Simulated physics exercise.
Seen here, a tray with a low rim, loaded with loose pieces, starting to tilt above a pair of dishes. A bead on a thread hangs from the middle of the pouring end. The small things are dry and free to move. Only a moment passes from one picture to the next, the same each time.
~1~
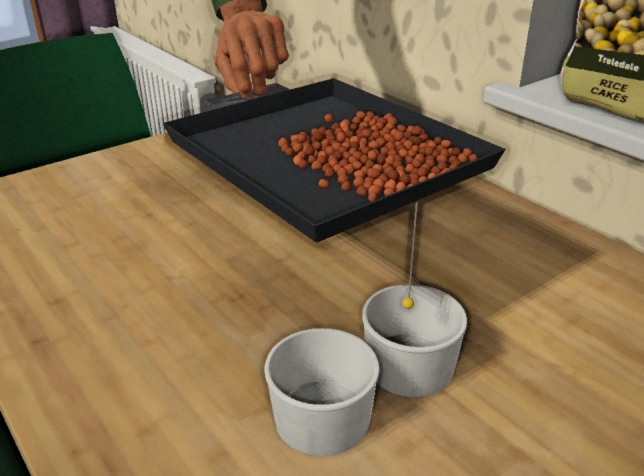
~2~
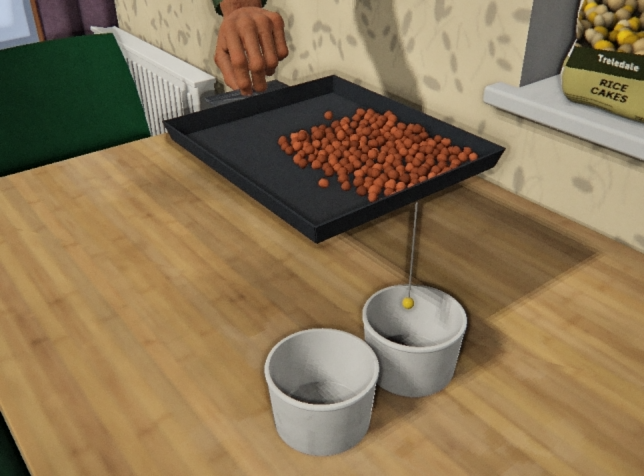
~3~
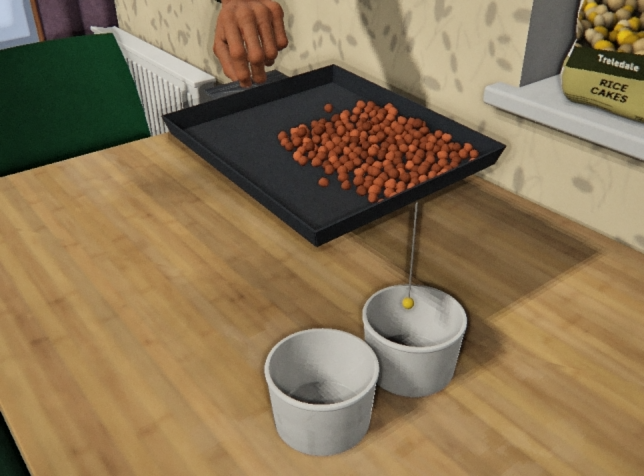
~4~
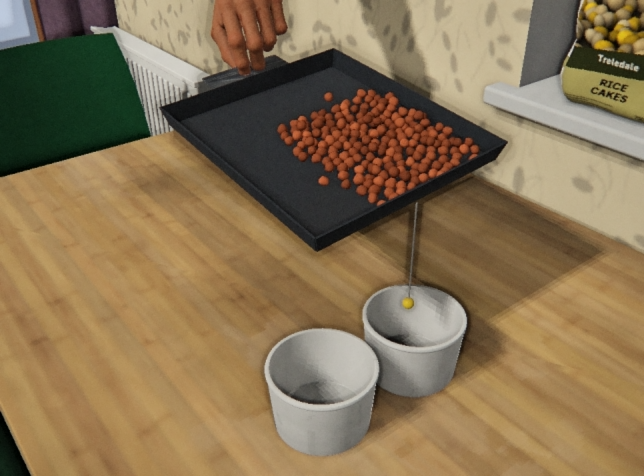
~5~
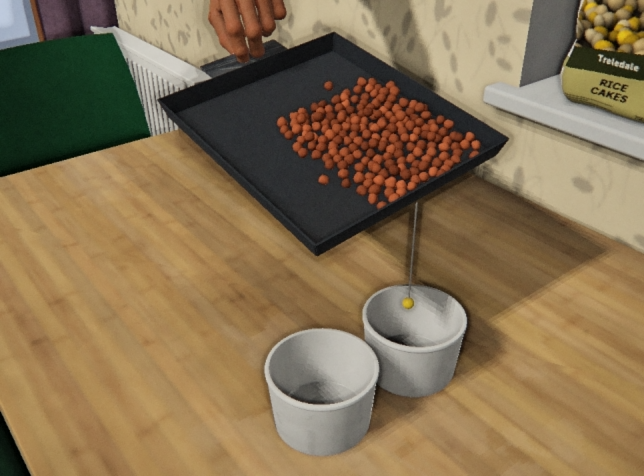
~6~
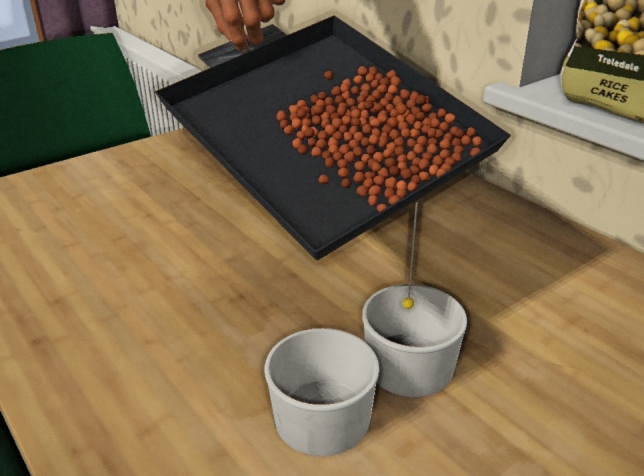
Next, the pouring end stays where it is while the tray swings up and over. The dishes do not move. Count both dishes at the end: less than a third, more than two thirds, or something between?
Together they catch over two thirds.
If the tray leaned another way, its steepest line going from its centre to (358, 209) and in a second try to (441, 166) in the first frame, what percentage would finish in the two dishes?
In turn 70 and 0 in a hundred.
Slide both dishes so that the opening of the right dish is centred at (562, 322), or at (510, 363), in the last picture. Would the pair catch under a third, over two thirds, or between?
At the first place under a third, at the second less than a third.
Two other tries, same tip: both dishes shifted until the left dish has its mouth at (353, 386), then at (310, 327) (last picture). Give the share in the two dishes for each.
First some 40, then 60 per cent.
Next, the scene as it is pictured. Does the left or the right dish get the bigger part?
It is the left one.
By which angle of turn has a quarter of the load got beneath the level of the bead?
Around 100° of tilt.
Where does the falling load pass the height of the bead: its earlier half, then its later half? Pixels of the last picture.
At about (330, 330), then at (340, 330).
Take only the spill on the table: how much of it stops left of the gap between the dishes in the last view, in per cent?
Close to 30 per cent.
Shortly afterwards, tray tipped steeply; the whole lot on the tray.
Next, tray tipped right over; near half on the tray; near a quarter in the left dish; only a few outside both; near a quarter in the air.
Some moments later, tray tipped past a quarter turn; the bulk in the left dish; only a few in the right dish; near a quarter outside both.
In the end, tray tipped past a quarter turn; the bulk in the left dish; only a few in the right dish; near a quarter outside both.
